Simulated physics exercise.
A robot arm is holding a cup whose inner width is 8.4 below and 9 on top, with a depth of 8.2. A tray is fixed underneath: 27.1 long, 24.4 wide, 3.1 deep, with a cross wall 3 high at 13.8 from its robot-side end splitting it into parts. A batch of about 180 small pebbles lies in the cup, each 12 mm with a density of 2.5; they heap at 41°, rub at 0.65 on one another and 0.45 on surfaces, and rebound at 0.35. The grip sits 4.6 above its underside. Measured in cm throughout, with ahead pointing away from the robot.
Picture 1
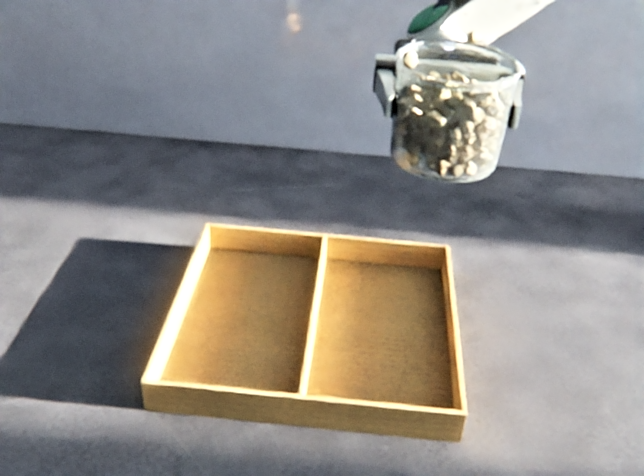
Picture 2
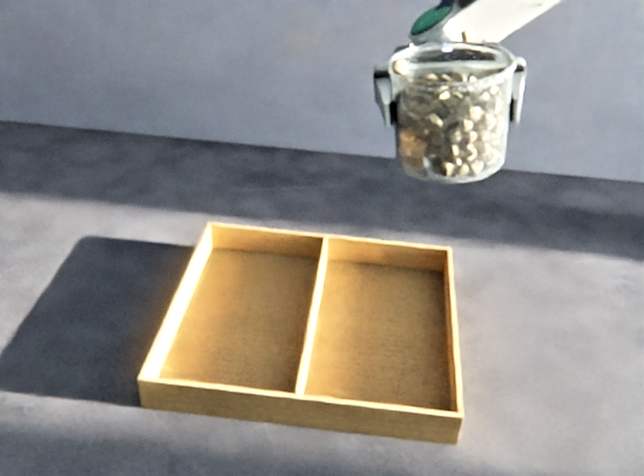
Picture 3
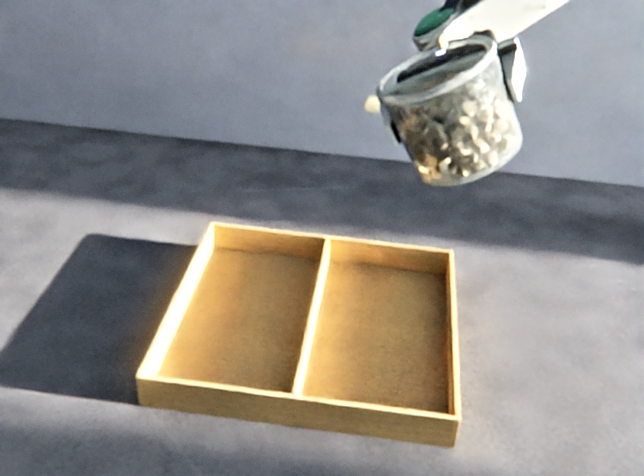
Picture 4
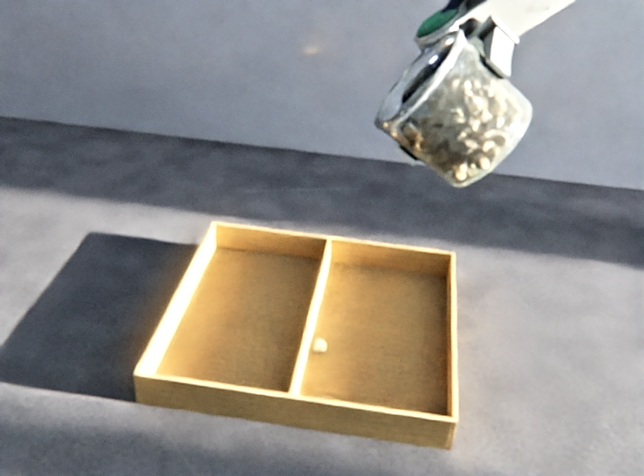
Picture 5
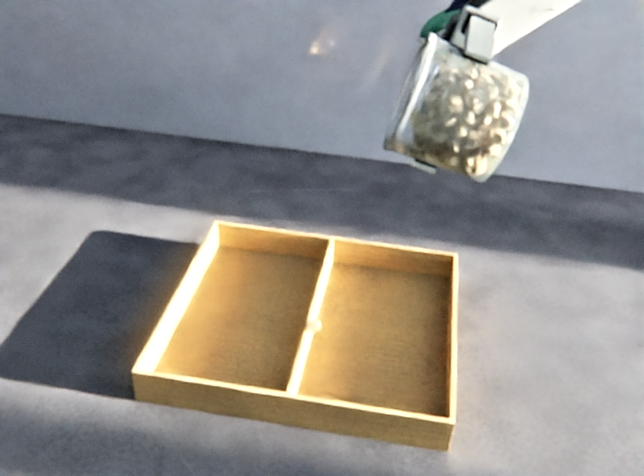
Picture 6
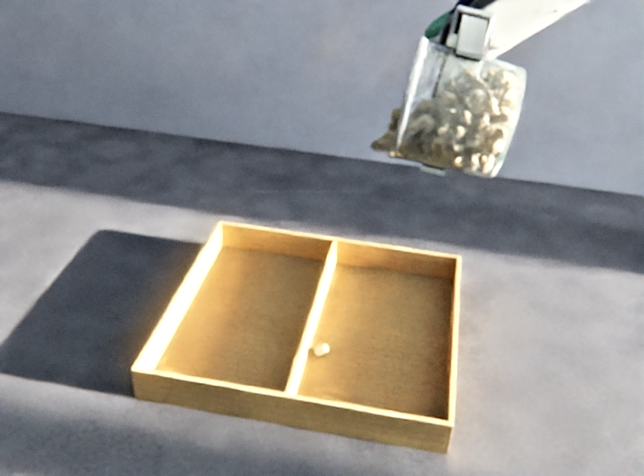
Above a divided wooden tray, a robot arm tilts a clear cup of pebbles steeply leftward.
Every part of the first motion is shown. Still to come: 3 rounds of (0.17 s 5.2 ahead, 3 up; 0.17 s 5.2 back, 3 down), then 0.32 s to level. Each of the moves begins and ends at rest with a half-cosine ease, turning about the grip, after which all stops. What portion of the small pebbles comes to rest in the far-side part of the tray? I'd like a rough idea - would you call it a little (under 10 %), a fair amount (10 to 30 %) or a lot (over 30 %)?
I would call it a lot, over 30 %.
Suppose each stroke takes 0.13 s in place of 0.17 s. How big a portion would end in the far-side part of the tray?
It would be near 85 per cent.
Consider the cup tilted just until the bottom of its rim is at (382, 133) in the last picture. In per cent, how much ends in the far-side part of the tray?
The share is around 35 %.
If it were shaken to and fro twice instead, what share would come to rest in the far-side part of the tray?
Estimate: Around 50 %.
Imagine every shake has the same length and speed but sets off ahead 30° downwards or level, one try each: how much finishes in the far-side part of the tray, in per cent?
I'd say close to 20 percent for the first and close to 35 percent for the second.
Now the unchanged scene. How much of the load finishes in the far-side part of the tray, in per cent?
About 55 %.
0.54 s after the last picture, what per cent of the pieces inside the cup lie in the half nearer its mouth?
Something like 70 percent sits in that half.
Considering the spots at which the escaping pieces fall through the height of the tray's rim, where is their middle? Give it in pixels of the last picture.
Look at roughly (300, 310) in the last picture.
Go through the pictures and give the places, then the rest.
Cup middle at (450, 112), level; upper third of the load around (454, 102), from x 405 to 495, top at y 35; 177 in the cup, in the first picture.
Cup middle at (450, 113), tilted 8° forward; upper third of the load around (457, 102), from x 400 to 500, top at y 35, in the second picture.
Cup middle at (453, 114), tilted 28° forward; upper third of the load around (469, 102), from x 370 to 505, top at y 40; 176 in the cup, 1 in flight or on a rim, in the third picture.
Cup middle at (454, 113), tilted 54° forward; upper third of the load around (474, 98), from x 320 to 515, top at y 65; 176 in the cup, 1 in the robot-side part, in the fourth picture.
Cup middle at (456, 111), tilted 74° forward; upper third of the load around (476, 90), from x 315 to 510, top at y 70; 176 in the cup, 1 in the robot-side part, in the fifth picture.
Cup middle at (457, 112), tilted 82° forward; upper third of the load around (477, 99), from x 320 to 510, top at y 75; 176 in the cup, 1 in the robot-side part, in the sixth picture.
Then, 0.54 s later, tilted 82° forward, highest piece 27 above the table; 77 in the cup, 60 in the far-side part, 35 in the robot-side part, 1 on the table or floor, 4 in flight or on a rim.
Then, 1.07 s later, tilted 77° forward, highest piece 23 above the table; 93 in the far-side part, 56 in the robot-side part, 19 in the cup, 1 on the table or floor, 8 in flight or on a rim.
Then, 1.54 s later, level, highest piece 25 above the table; 94 in the far-side part, 63 in the robot-side part, 19 in the cup, 1 on the table or floor.
Then, 2.59 s later, level, highest piece 25 above the table; 94 in the far-side part, 63 in the robot-side part, 19 in the cup, 1 on the table or floor.
At rest, 94 in the far-side part, 63 in the robot-side part, 19 in the cup, 1 on the table or floor. That is 53 % in the far-side part of the tray.
